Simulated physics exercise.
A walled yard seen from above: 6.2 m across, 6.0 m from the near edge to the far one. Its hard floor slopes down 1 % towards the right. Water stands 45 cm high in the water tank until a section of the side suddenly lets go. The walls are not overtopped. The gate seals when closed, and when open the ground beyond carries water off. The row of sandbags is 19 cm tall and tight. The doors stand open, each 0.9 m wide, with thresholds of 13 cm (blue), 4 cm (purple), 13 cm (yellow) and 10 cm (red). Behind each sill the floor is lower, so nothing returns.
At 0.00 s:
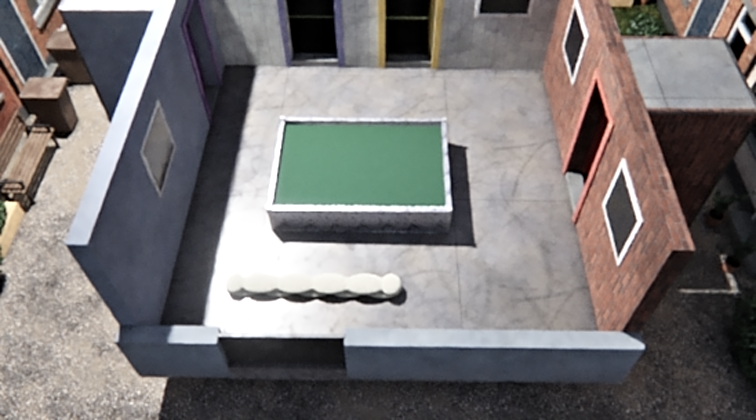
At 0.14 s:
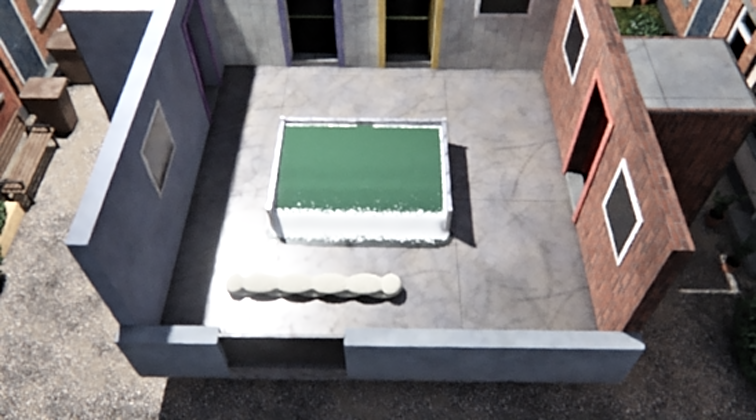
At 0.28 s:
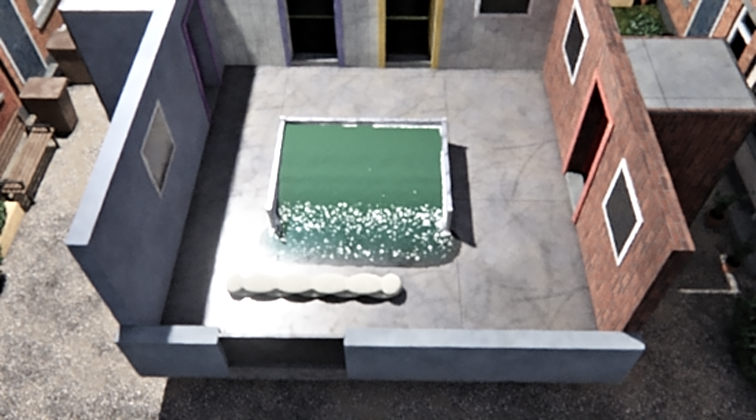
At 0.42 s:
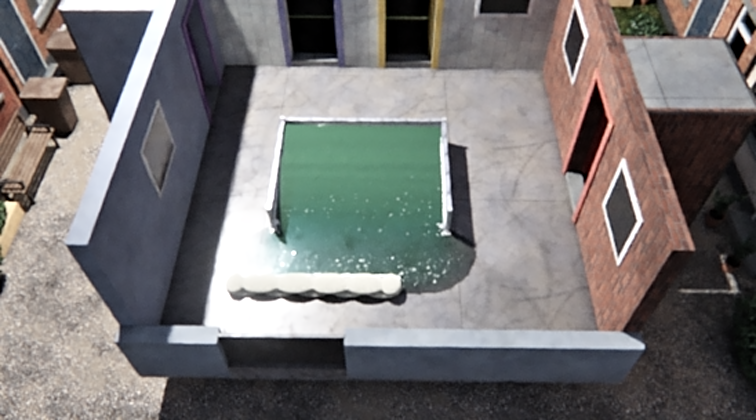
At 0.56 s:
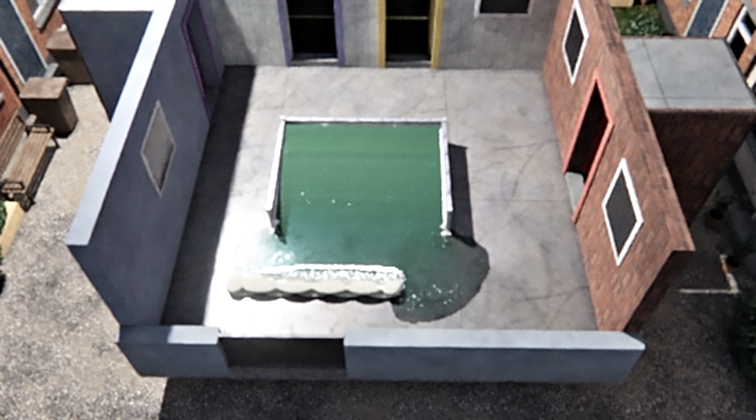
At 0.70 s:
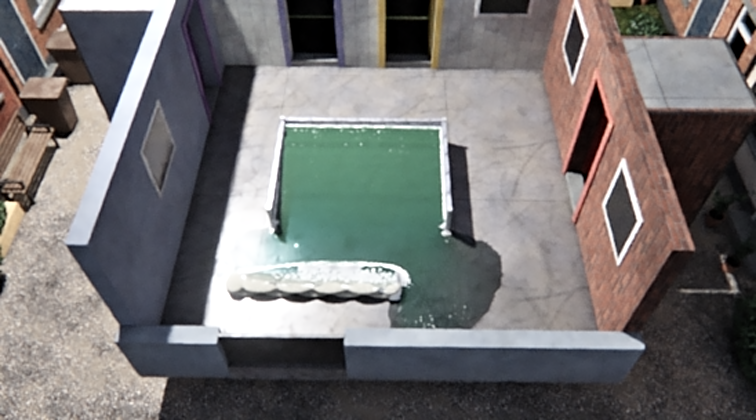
At first, a white-rimmed tank of green water sits still in a walled yard, behind a low, pale, scalloped barrier. Then its front side gives way and foaming water pours onto the floor, reaching the barrier. The water churns white along it and spreads around its right end in a dark sheet.
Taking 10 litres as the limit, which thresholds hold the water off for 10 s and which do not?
Door by door: At the blue door it keeps below the limit; at the purple door it keeps below the limit; at the yellow door it does not reach the limit; at the red door it keeps below the limit.
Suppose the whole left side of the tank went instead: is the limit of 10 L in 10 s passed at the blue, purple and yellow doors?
Against that limit: Blue below, purple past it, yellow under.
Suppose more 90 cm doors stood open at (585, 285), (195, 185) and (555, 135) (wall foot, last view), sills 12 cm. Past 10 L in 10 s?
In that order: Past it, not over, not over.
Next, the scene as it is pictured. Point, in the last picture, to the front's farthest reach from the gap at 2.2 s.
Around (603, 357).
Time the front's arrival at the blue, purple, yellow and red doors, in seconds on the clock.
Arrival: Blue 4.5 s, purple 3.2 s, yellow 6.0 s, red 3.0 s.
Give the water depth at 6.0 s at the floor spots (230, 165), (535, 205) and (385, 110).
Roughly 3, 6 and 0 cm, in turn.
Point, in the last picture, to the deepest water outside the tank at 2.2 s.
At about (603, 357).
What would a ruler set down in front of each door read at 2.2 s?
In cm: Blue 0, purple 0, yellow 0, red 0.
After 1.4 s water covers 25 % of the floor and is deepest (34 cm) near (344, 274); blue door not reached, purple door not reached, yellow door not reached, red door not reached.
After 2.2 s water covers 35 % of the floor and is deepest (38 cm) near (603, 357); blue door not reached, purple door not reached, yellow door not reached, red door not reached.
After 3.5 s water covers 55 % of the floor and is deepest (26 cm) near (603, 357); blue door not reached, purple door 2 cm at the sill, 0 L in, yellow door not reached, red door 5 cm at the sill, 0 L in.
After 6.0 s water covers 85 % of the floor and is deepest (16 cm) near (392, 353); blue door 6 cm at the sill, 0 L in, purple door 2 cm at the sill, 0 L in, yellow door 2 cm at the sill, 0 L in, red door 7 cm at the sill, 0 L in.
After 10.0 s water covers 95 % of the floor and is deepest (12 cm) near (603, 357); blue door 5 cm at the sill, 0 L in, purple door 4 cm at the sill, 1 L in, yellow door 7 cm at the sill, 0 L in, red door 7 cm at the sill, 0 L in.
